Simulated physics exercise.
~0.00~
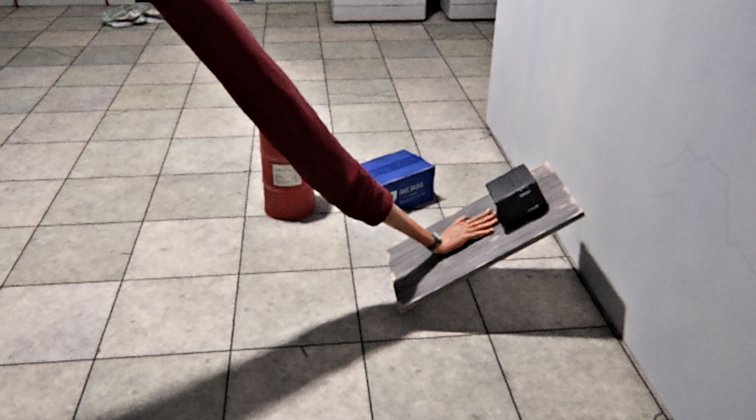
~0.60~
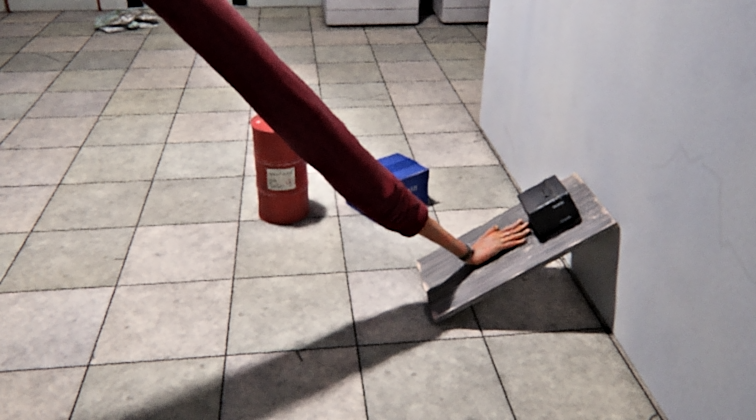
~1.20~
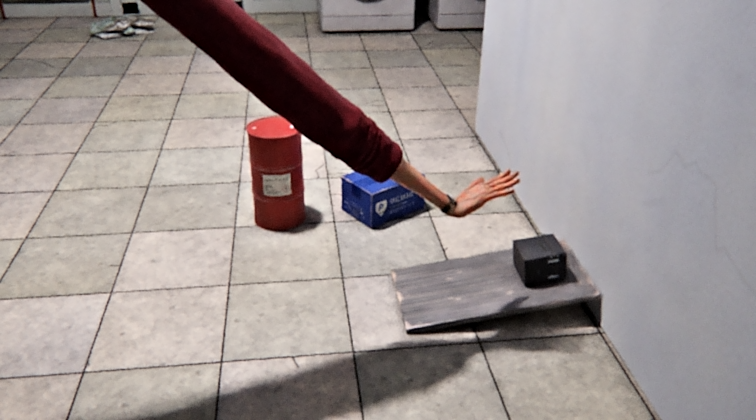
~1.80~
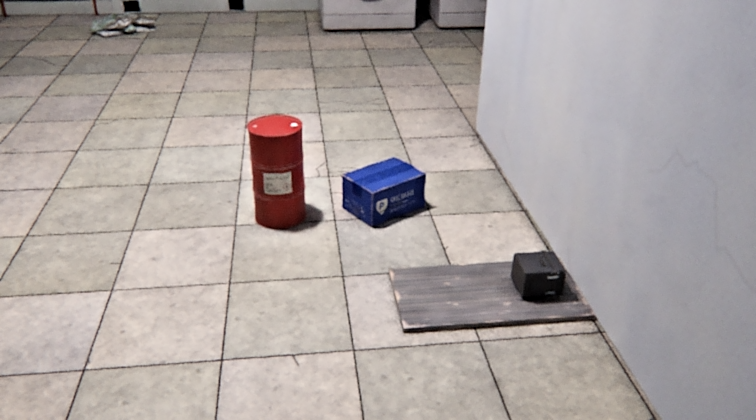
Grey board with a black box on it, propped against a wall by a hand, slipping down flat once released.
